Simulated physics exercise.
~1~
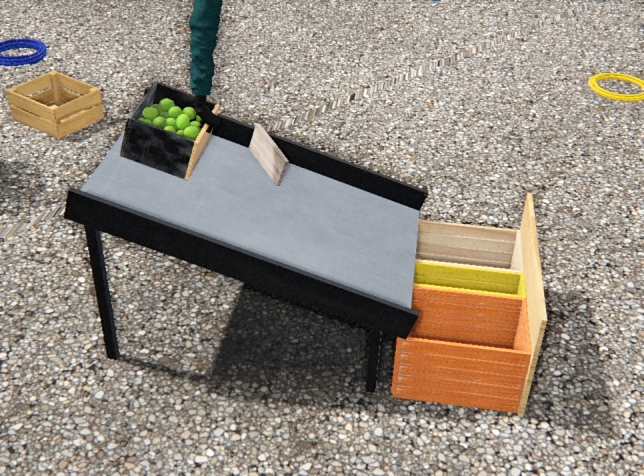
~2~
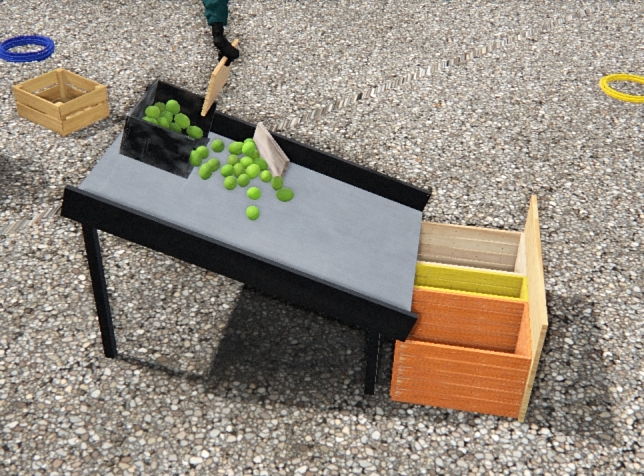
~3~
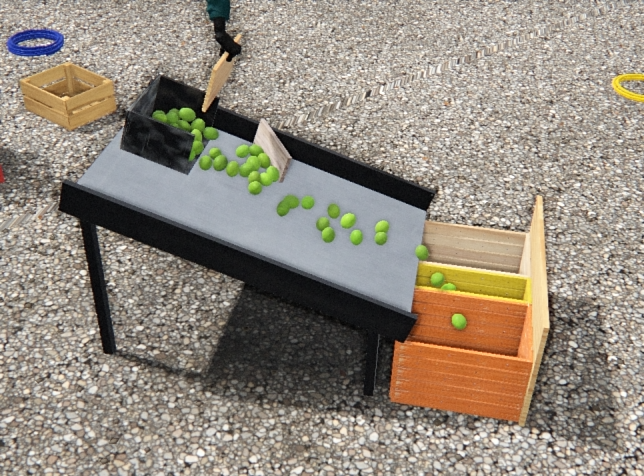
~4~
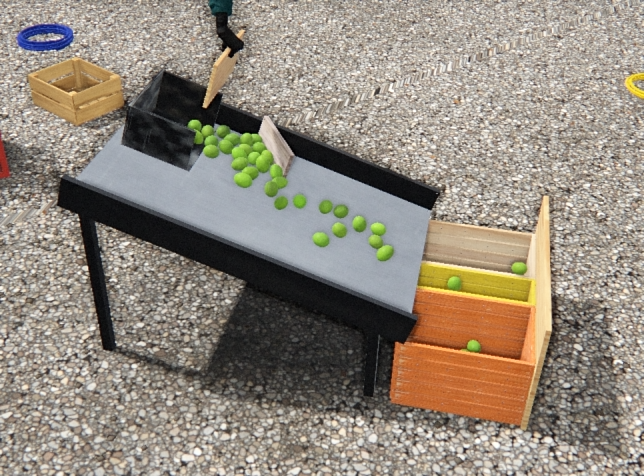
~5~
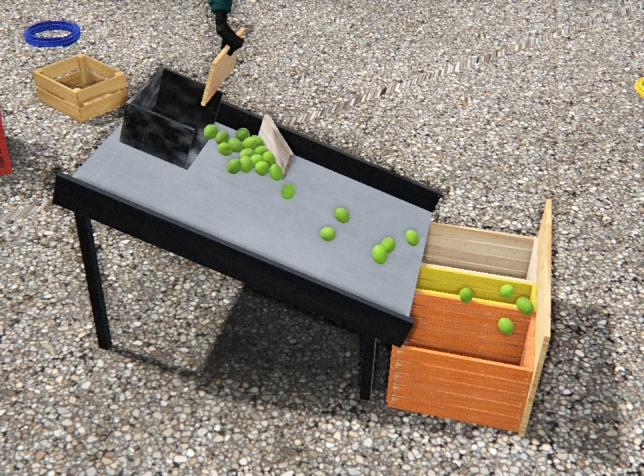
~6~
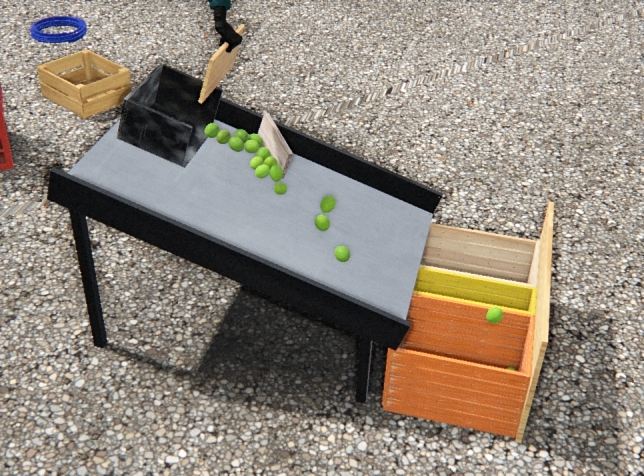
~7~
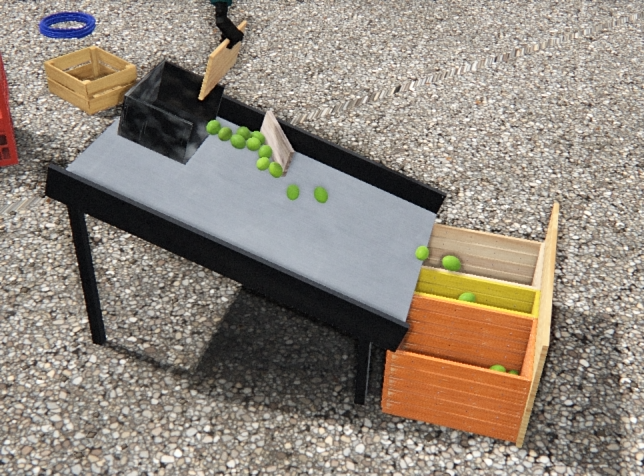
Bright green limes spilled from a black pen once a gloved hand lifted its wooden gate, rolled down the sloping table past an angled board and dropped into the wooden, yellow and orange bins, most into the yellow, with some still on the slope.
